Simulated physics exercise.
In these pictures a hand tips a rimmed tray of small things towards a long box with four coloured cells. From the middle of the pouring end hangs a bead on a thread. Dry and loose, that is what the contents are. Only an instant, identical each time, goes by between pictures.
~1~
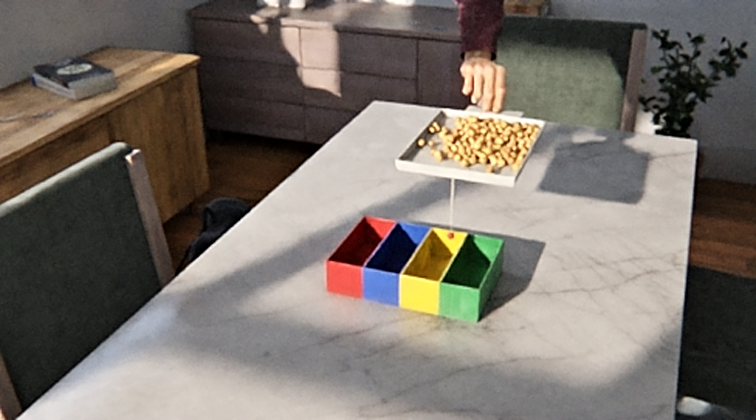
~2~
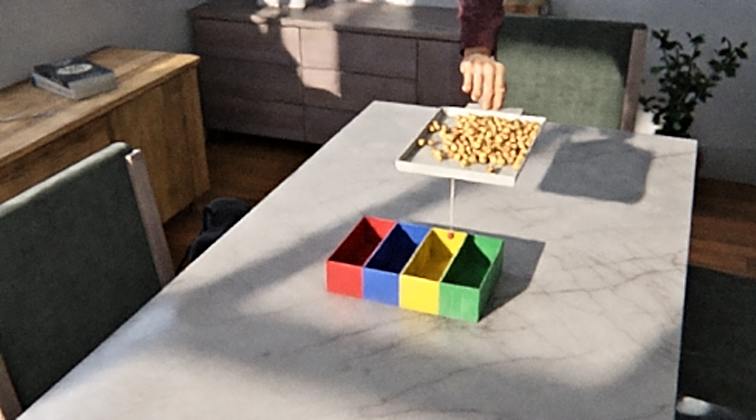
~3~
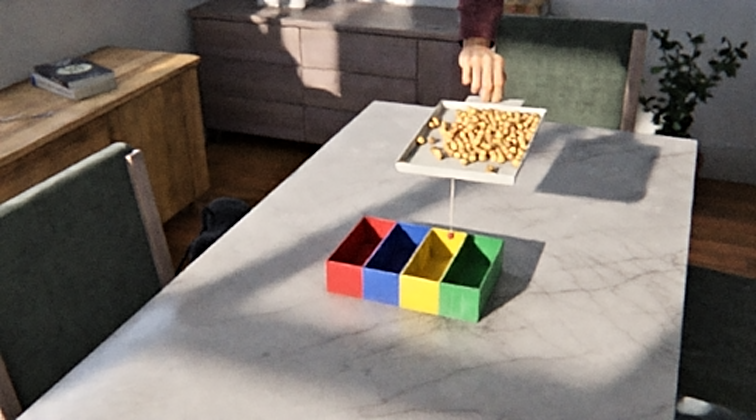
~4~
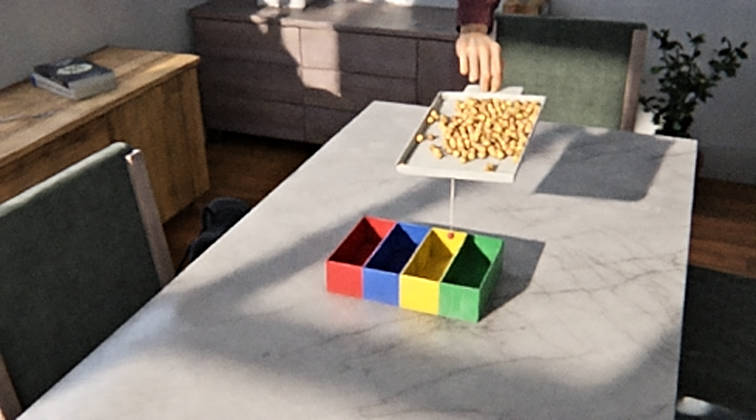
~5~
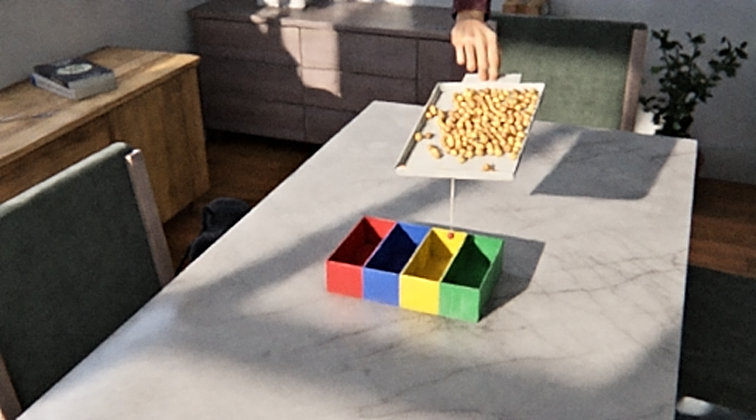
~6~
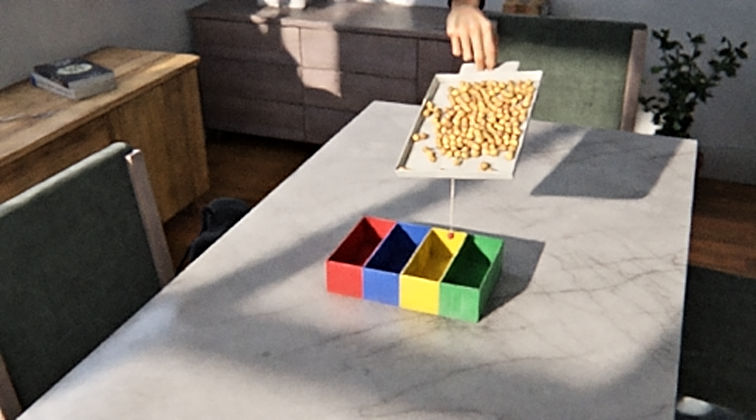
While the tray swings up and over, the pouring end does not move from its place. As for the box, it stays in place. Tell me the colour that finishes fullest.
It's blue.
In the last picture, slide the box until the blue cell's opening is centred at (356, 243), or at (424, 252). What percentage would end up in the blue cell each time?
You'd get 10 in a hundred first and 30 in a hundred after that.
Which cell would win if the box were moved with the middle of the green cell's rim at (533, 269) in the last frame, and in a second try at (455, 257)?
The cell in red, then that blue cell.
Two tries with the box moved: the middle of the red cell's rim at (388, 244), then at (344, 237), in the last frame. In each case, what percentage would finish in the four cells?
About 90 and 100 per cent.
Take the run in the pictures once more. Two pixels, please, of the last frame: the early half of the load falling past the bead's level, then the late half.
Around (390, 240), followed by around (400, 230).
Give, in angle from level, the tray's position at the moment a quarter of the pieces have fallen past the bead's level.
Somewhere near 75°.
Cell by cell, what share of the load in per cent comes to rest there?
Shares in percent - red cell 20, blue cell 60, yellow cell 20, green cell 0.
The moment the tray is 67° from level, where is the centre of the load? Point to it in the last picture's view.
(422, 165).
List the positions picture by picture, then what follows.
The first frame shows corners of the pouring end at (398, 160) and (514, 177), level; middle of the load at (488, 142), round wooden beads; bead on its thread at (451, 236); red cell at (345, 277); blue cell at (381, 284); yellow cell at (419, 292); green cell at (459, 299).
The second frame shows corners of the pouring end at (397, 160) and (514, 176), level; middle of the load at (488, 141).
The third frame shows corners of the pouring end at (397, 162) and (513, 175), tipped barely, lowest at the left corner; middle of the load at (488, 136).
The fourth frame shows corners of the pouring end at (397, 164) and (513, 174), tipped a little, lowest at the left corner; middle of the load at (487, 129).
The fifth frame shows corners of the pouring end at (396, 167) and (512, 172), tipped clearly, lowest at the left corner; middle of the load at (485, 123).
The sixth frame shows corners of the pouring end at (396, 169) and (511, 171), tipped clearly, lowest at the left corner; middle of the load at (480, 120), nearly all on the move; red cell at (345, 277); blue cell at (381, 284); yellow cell at (419, 292); green cell at (459, 299).
Soon, tray tipped steeply; most on the tray; a small part in the blue cell; a small part in the red cell; a stray few in the yellow cell; a stray few in the green cell; a small part falling or outside the box.
A while on, tray tipped past a quarter turn; a small part on the tray; about half in the blue cell; a small part in the yellow cell; a small part in the red cell; a stray few in the green cell; about a quarter falling or outside the box.
Towards the end, tray tipped past a quarter turn; about two thirds in the blue cell; a small part in the yellow cell; a small part in the red cell; a stray few in the green cell; a small part falling or outside the box.
Finally, tray tipped past a quarter turn; about two thirds in the blue cell; a small part in the yellow cell; a small part in the red cell; a stray few in the green cell; a small part outside the box.
